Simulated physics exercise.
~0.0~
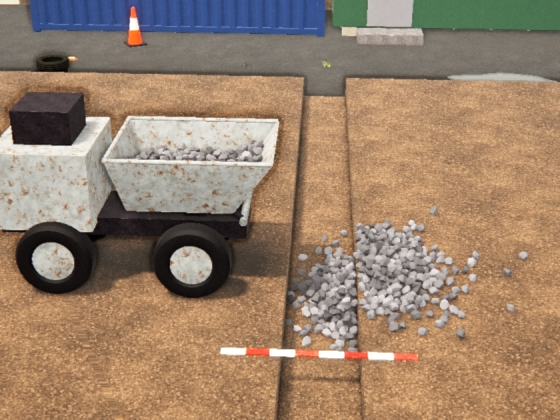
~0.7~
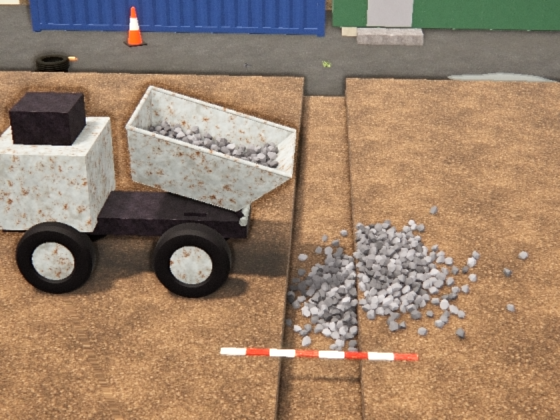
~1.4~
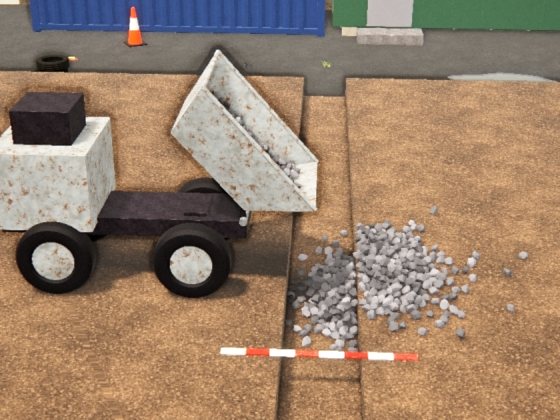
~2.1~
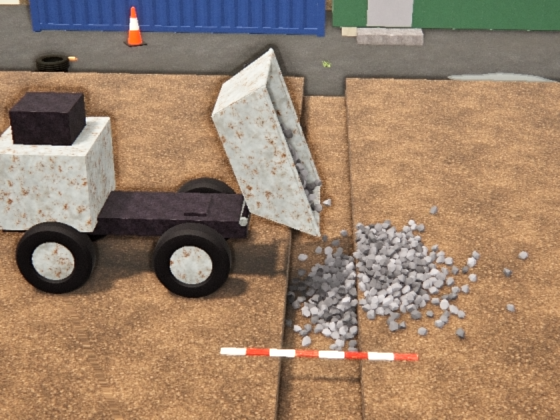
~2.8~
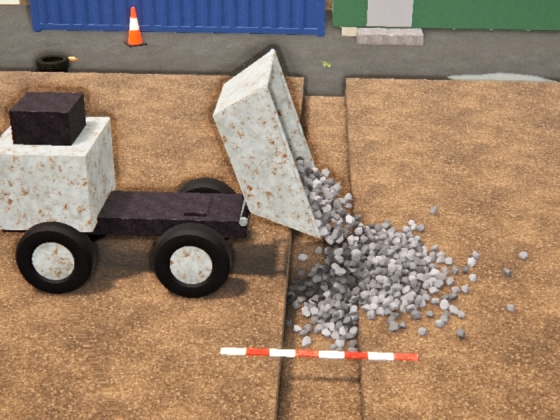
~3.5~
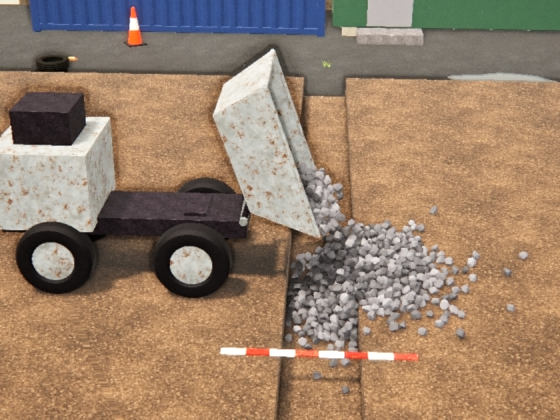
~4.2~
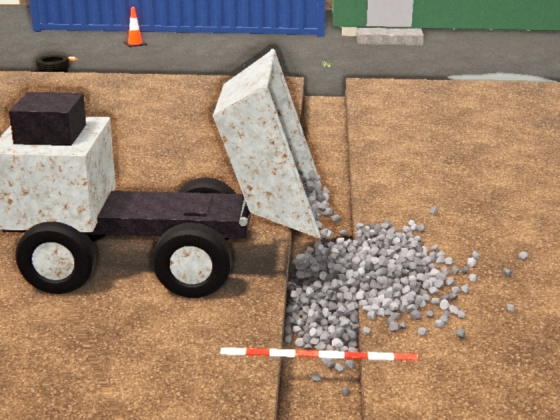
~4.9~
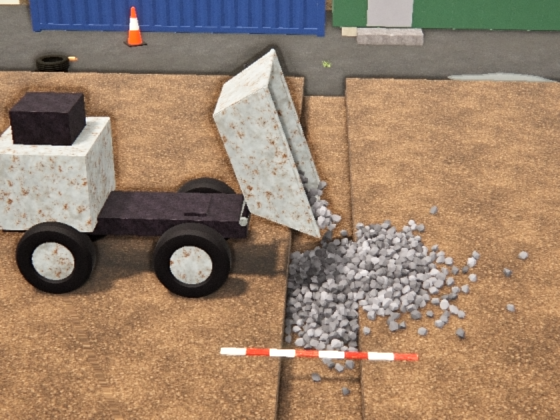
In this clip, a small dumper tips its speckled pale skip steeply to the right beside a trench where grey stones already lie, and more stones slide out into the trench, widening the heap, until the skip rests raised with some stones still inside.
